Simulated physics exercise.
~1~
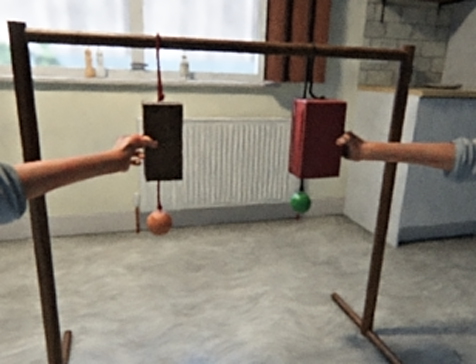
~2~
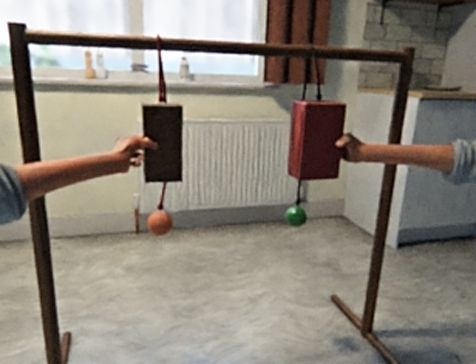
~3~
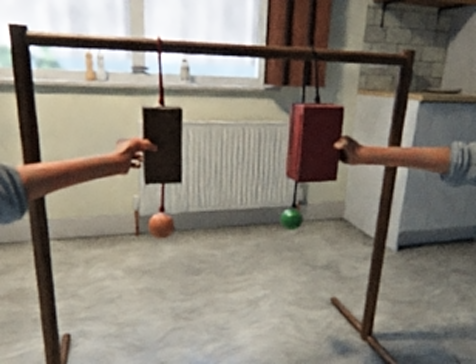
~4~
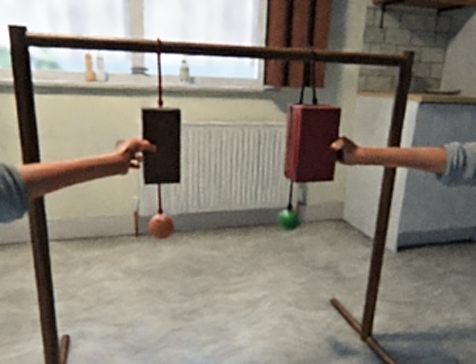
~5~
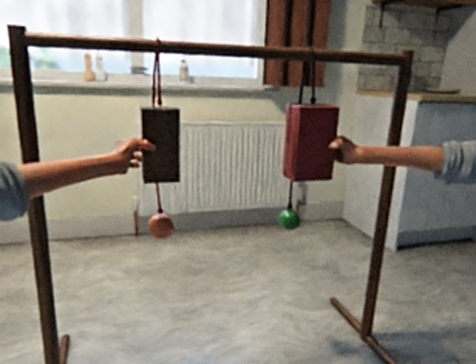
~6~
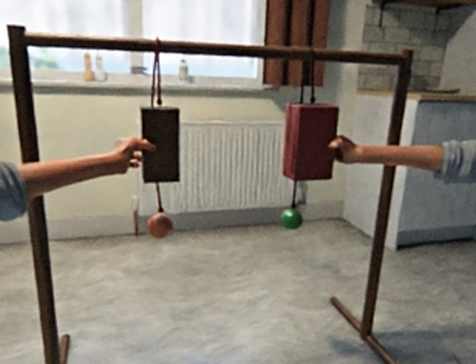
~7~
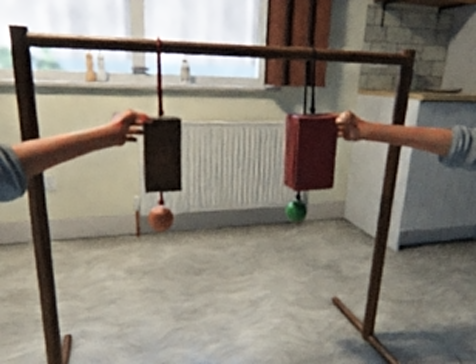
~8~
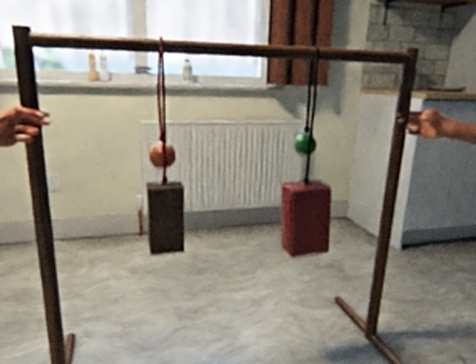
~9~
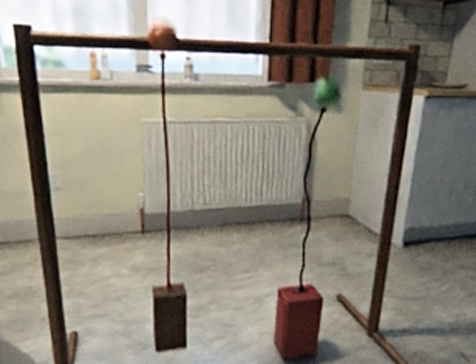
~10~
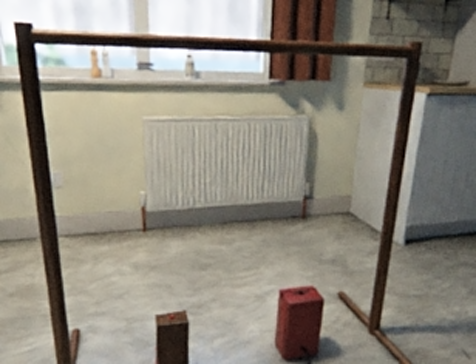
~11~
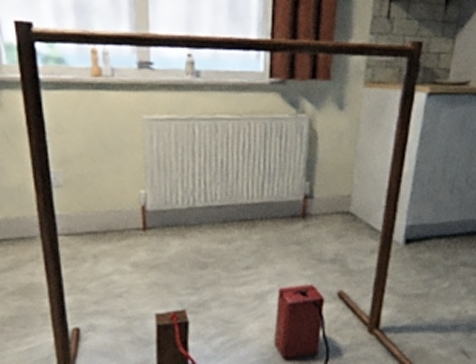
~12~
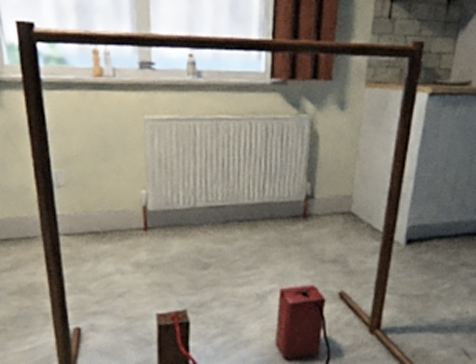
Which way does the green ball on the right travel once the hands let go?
The green ball moves upward to the rail while the red case drops below it.
